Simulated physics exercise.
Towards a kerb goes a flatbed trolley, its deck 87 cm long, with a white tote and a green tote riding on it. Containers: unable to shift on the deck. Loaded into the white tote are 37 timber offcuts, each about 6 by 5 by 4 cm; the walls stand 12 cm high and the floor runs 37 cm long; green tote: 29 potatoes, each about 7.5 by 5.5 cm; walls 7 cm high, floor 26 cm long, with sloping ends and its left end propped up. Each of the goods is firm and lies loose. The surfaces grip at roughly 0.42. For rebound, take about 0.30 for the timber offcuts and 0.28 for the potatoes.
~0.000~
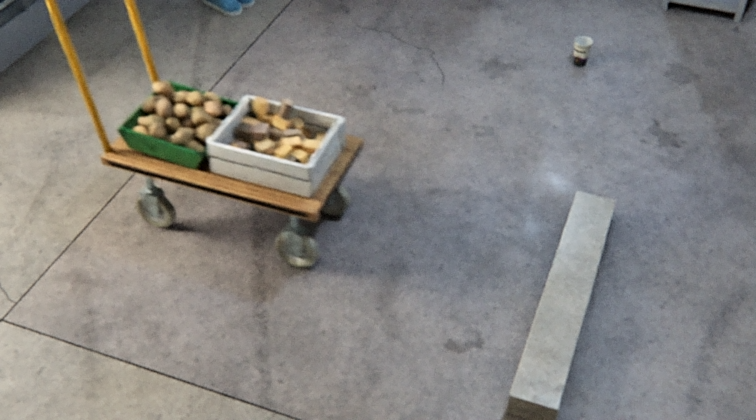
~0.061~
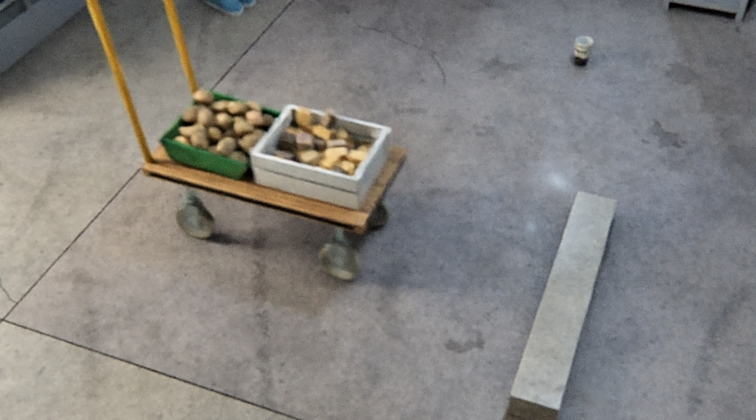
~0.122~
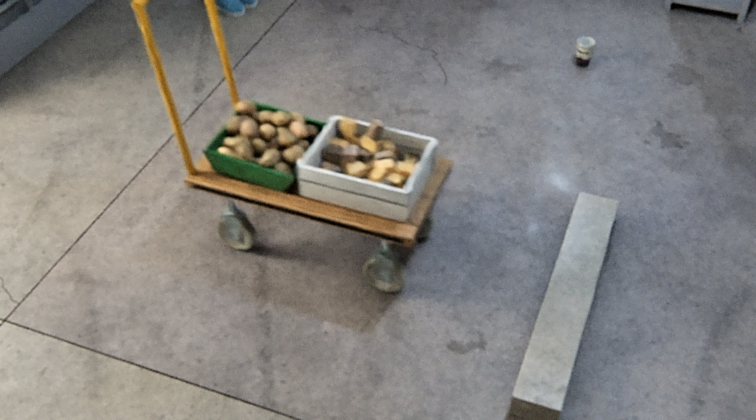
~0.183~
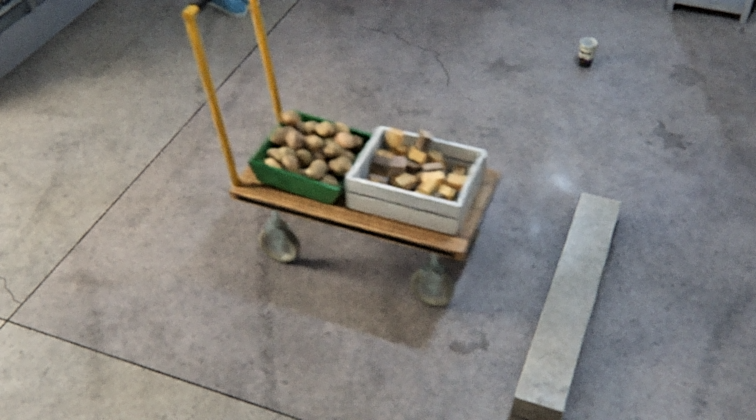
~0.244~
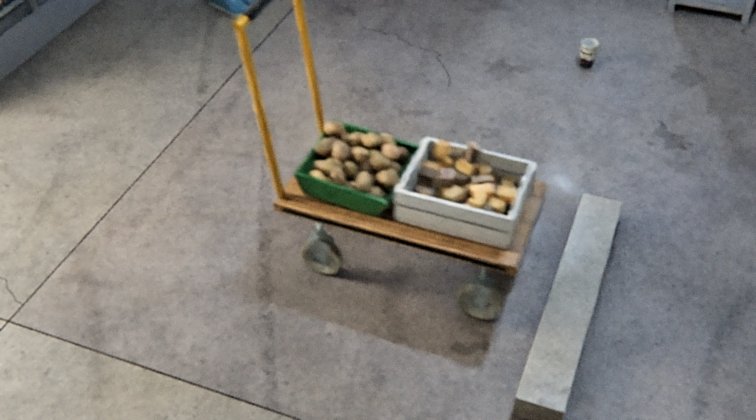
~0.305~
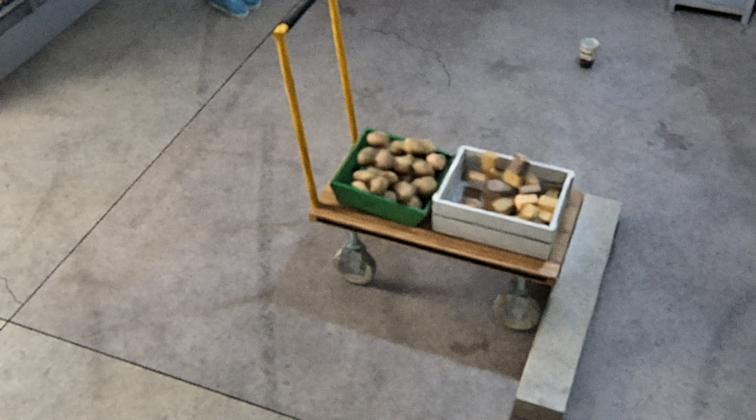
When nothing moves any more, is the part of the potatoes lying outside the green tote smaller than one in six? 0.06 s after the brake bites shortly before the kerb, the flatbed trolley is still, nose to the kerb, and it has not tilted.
No, it is larger than one in six.
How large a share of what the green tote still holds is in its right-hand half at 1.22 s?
70 per cent or so.
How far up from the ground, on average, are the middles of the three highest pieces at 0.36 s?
About 54 cm.
After 0.36 s, the white tote has all 37 and the green tote has all 29.
After 0.48 s, the white tote is down by 1 of 37 and the green tote is down by 5 of 29.
After 0.71 s, the white tote is down by 2 of 37 and the green tote is down by 8 of 29.
Final count (at 1.22 s), the white tote is down by 2 of 37 and the green tote is down by 9 of 29. Asked share, 9 of 29, 31 per cent.
